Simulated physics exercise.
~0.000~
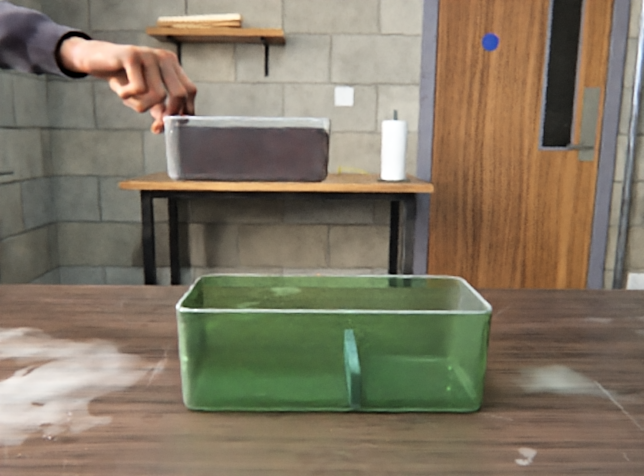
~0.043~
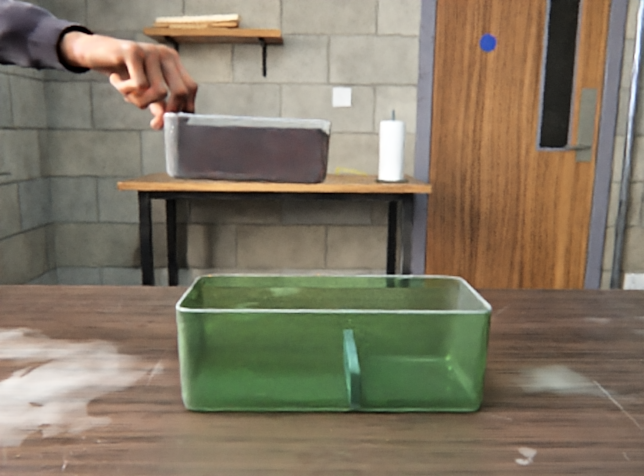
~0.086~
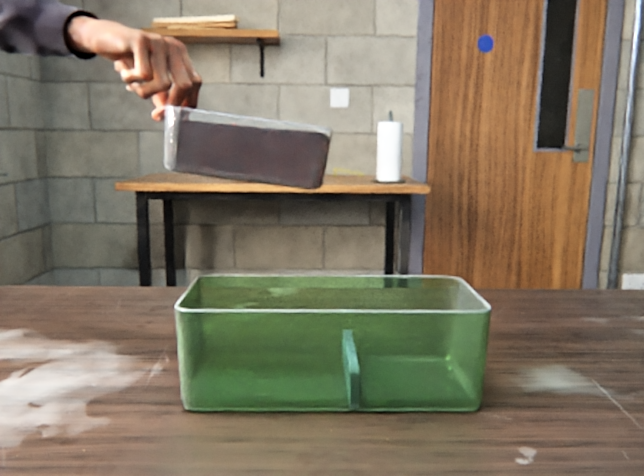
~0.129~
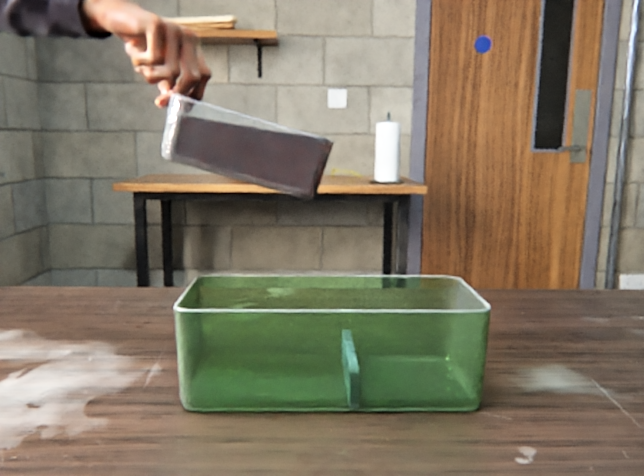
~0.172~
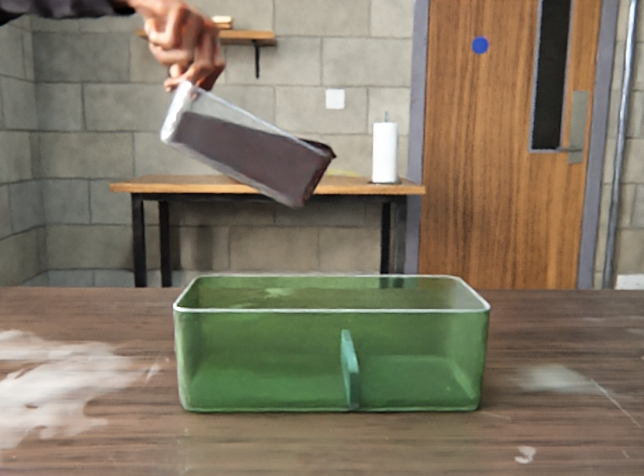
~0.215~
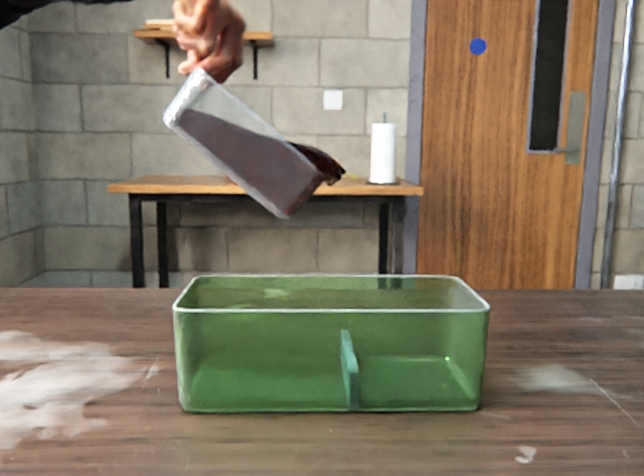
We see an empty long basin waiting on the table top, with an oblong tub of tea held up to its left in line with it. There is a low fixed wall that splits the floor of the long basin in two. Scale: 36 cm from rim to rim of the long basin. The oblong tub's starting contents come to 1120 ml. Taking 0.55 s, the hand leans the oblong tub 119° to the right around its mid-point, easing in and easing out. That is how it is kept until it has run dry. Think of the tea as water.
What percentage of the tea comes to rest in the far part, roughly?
46 %.
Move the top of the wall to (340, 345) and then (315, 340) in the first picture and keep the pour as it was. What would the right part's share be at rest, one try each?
Roughly 55 per cent, then 70 per cent.
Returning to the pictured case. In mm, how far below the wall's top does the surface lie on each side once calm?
Near 28 mm for the left and near 20 mm for the right.
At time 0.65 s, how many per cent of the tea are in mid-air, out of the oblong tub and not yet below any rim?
26 per cent, roughly.
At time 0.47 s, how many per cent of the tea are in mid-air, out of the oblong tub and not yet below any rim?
Close to 36 in a hundred.
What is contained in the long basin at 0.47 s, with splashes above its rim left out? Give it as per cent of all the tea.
I'd put it near 54 percent.
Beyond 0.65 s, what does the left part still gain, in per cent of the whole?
Around 20 in a hundred.
By 0.47 s the tilt is 112° and 9 per cent is still to pour, 6 is left of the wall and 47 right of it.
By 0.65 s the tilt is 119° and 1 per cent is still to pour, 23 is left of the wall and 44 right of it.
By 0.84 s the tilt is 119° and 0 per cent is still to pour, 32 is left of the wall and 46 right of it.
By 1.05 s the tilt is 119° and 0 per cent is still to pour, 39 is left of the wall and 51 right of it.
At rest 44 per cent lies left of the wall, 46 right of it and 10 outside.
